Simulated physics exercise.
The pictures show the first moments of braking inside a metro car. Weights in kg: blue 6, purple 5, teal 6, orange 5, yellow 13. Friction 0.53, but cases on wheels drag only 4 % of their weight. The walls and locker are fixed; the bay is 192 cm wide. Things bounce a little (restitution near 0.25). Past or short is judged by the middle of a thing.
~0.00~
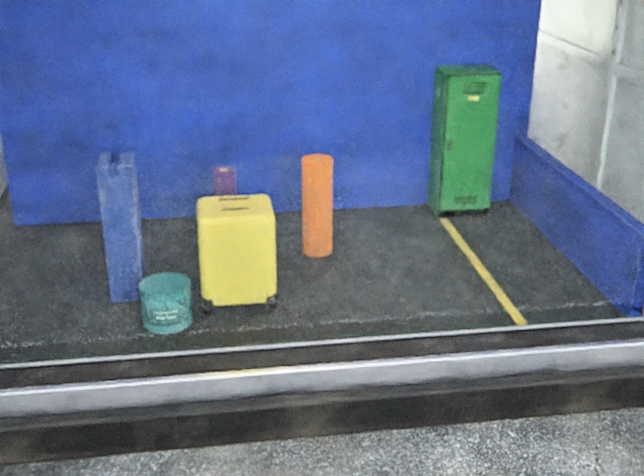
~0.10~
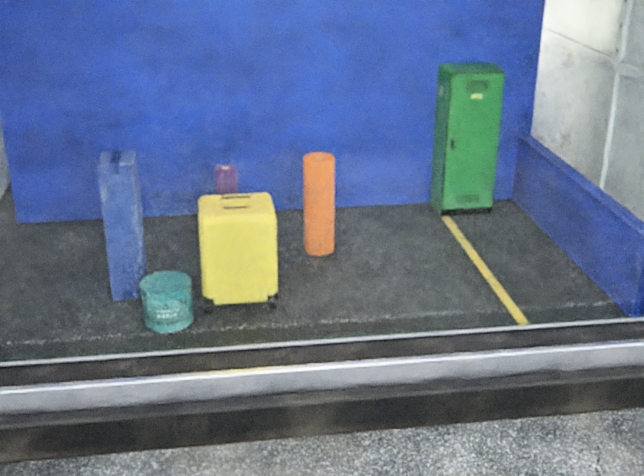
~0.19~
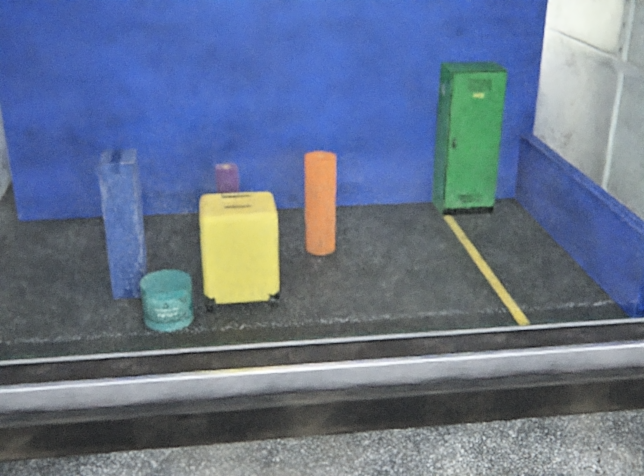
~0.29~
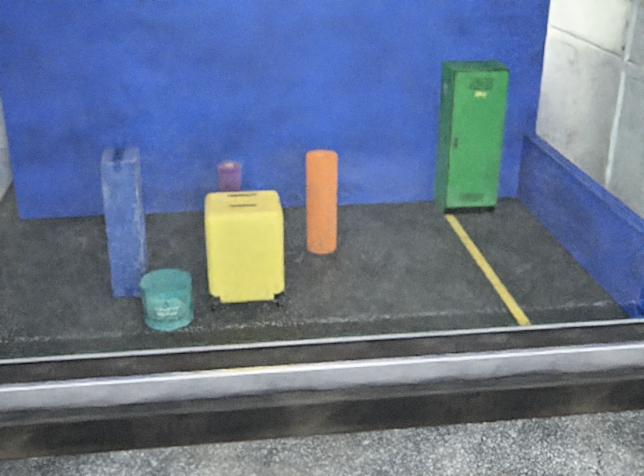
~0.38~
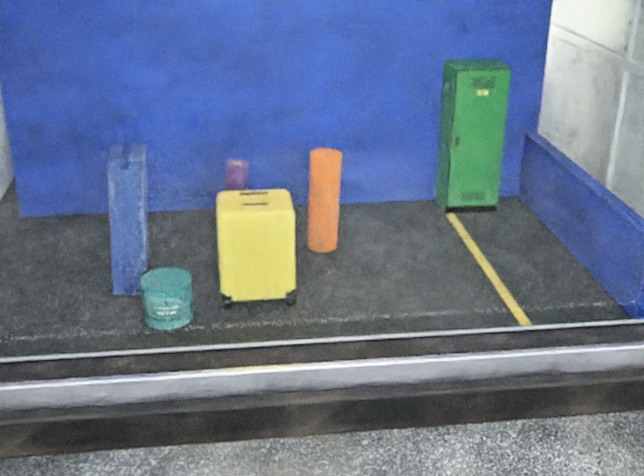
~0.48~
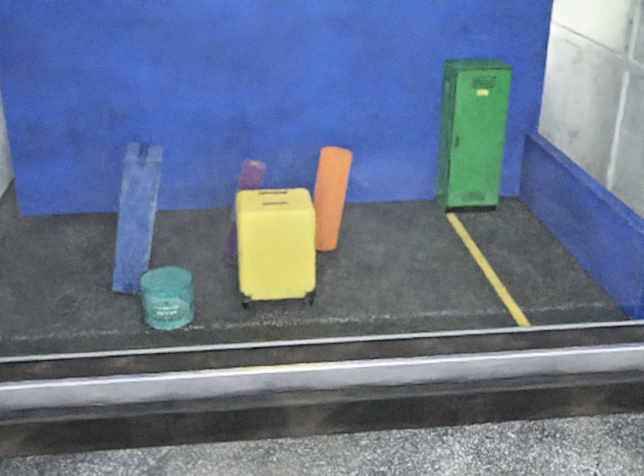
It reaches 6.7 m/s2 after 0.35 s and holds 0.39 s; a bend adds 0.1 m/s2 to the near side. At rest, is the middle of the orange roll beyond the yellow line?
Here the orange roll fails to pass the yellow line.
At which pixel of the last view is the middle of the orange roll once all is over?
Around (447, 228).
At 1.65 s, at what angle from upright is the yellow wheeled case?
It is tilted some 0°.
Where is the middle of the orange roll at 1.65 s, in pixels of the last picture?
Around (447, 228).
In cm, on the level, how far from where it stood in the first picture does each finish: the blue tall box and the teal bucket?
About: Blue tall box 100, teal bucket 25.
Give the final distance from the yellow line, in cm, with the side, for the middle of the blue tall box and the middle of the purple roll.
Blue tall box 120 short, purple roll 60 short.
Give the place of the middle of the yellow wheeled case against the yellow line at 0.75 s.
Some 70 cm short of it.
After 0.75 s the orange roll is 63 cm short of the yellow line, tilted 65°, near (378, 212) in the last picture's view.
After 1.15 s the orange roll is 16 cm short of the yellow line, tilted 90°, near (446, 228) in the last picture's view; the yellow wheeled case 30 cm past the yellow line, tilted 0°.
After 1.65 s the orange roll is 15 cm short of the yellow line, tilted 90°, near (447, 228) in the last picture's view; the yellow wheeled case 18 cm short of the yellow line, tilted 0°.
By 3.0 s, blue tall box stops short of the yellow line; purple roll stops short of the yellow line; teal bucket stops short of the yellow line; orange roll stops short of the yellow line.
